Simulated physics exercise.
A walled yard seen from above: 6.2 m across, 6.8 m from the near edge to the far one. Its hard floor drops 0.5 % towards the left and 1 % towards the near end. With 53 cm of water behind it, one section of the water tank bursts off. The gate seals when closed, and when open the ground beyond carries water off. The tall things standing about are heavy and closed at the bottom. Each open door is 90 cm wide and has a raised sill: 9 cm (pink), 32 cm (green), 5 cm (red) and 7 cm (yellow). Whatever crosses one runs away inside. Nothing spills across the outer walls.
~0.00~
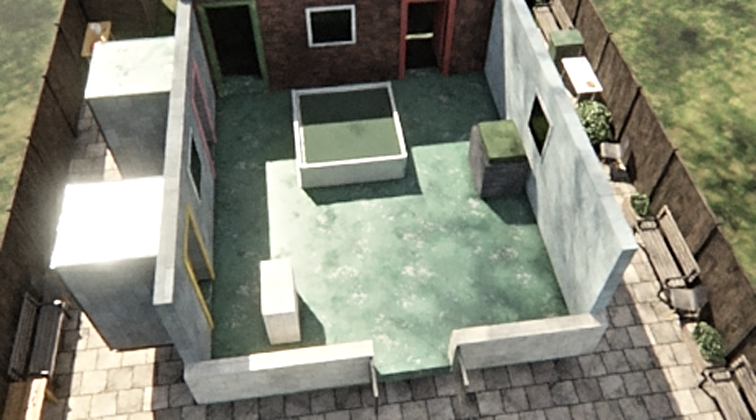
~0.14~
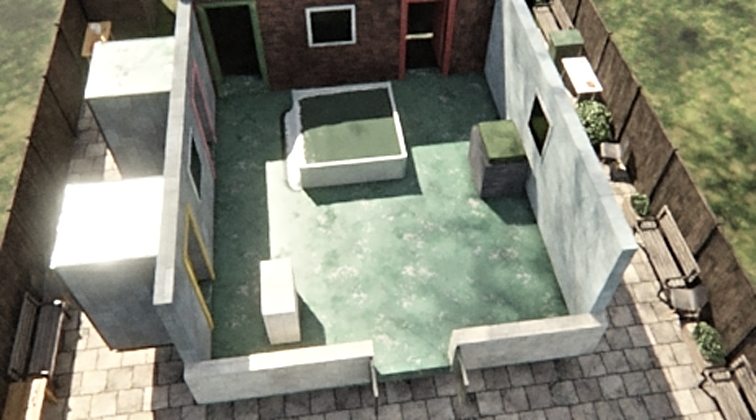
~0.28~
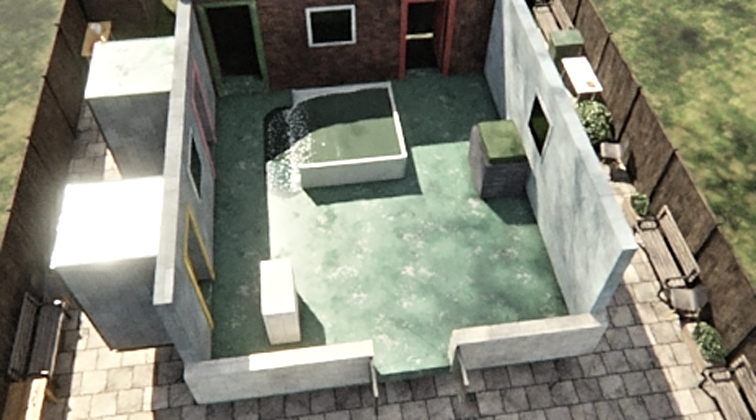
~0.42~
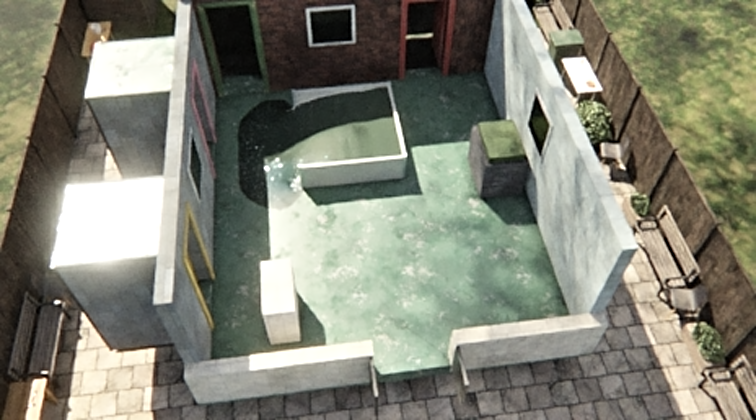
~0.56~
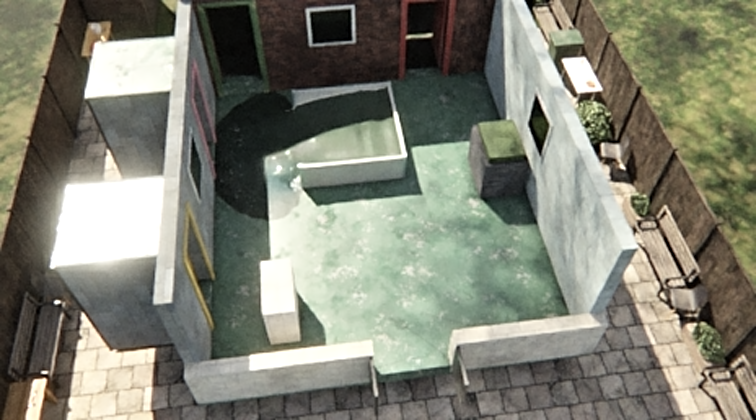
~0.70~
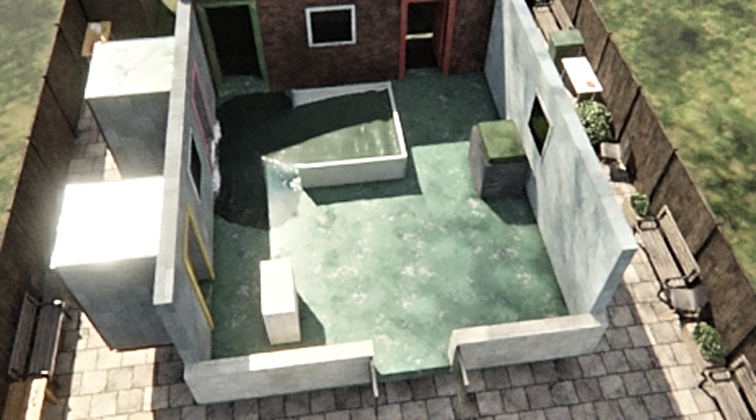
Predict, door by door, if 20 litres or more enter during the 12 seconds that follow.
The water let in: At the pink door it exceeds the limit; at the green door it keeps below the limit; at the red door it stays under the limit; at the yellow door it passes the limit.
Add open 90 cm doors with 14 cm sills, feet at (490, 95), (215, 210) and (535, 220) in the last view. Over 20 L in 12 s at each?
In that order: Under, above, under.
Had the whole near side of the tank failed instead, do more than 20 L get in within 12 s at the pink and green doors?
Then: Pink not over, green below.
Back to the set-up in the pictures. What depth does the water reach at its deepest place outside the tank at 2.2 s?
About 34 cm.
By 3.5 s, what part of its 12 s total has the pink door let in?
About 90 per cent.
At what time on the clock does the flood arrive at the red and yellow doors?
Red 3.8 s, yellow 1.6 s.
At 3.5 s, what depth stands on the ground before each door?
In cm: Pink 20, green 18, red 0, yellow 6.
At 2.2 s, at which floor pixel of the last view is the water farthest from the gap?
At about (212, 352).
After 1.4 s water covers 20 % of the floor and is deepest (37 cm) near (215, 161); pink door 34 cm at the sill, 107 L in, green door 16 cm at the sill, 0 L in, red door not reached, yellow door not reached.
After 2.2 s water covers 25 % of the floor and is deepest (34 cm) near (216, 130); pink door 32 cm at the sill, 263 L in, green door 22 cm at the sill, 0 L in, red door not reached, yellow door 7 cm at the sill, 0 L in.
After 3.5 s water covers 40 % of the floor and is deepest (24 cm) near (212, 382); pink door 20 cm at the sill, 412 L in, green door 18 cm at the sill, 0 L in, red door not reached, yellow door 6 cm at the sill, 0 L in.
After 7.0 s water covers 75 % of the floor and is deepest (15 cm) near (212, 382); pink door 7 cm at the sill, 461 L in, green door 6 cm at the sill, 0 L in, red door 4 cm at the sill, 1 L in, yellow door 11 cm at the sill, 13 L in.
After 12.0 s water covers 95 % of the floor and is deepest (10 cm) near (212, 382); pink door 4 cm at the sill, 461 L in, green door 2 cm at the sill, 0 L in, red door 2 cm at the sill, 1 L in, yellow door 8 cm at the sill, 47 L in.
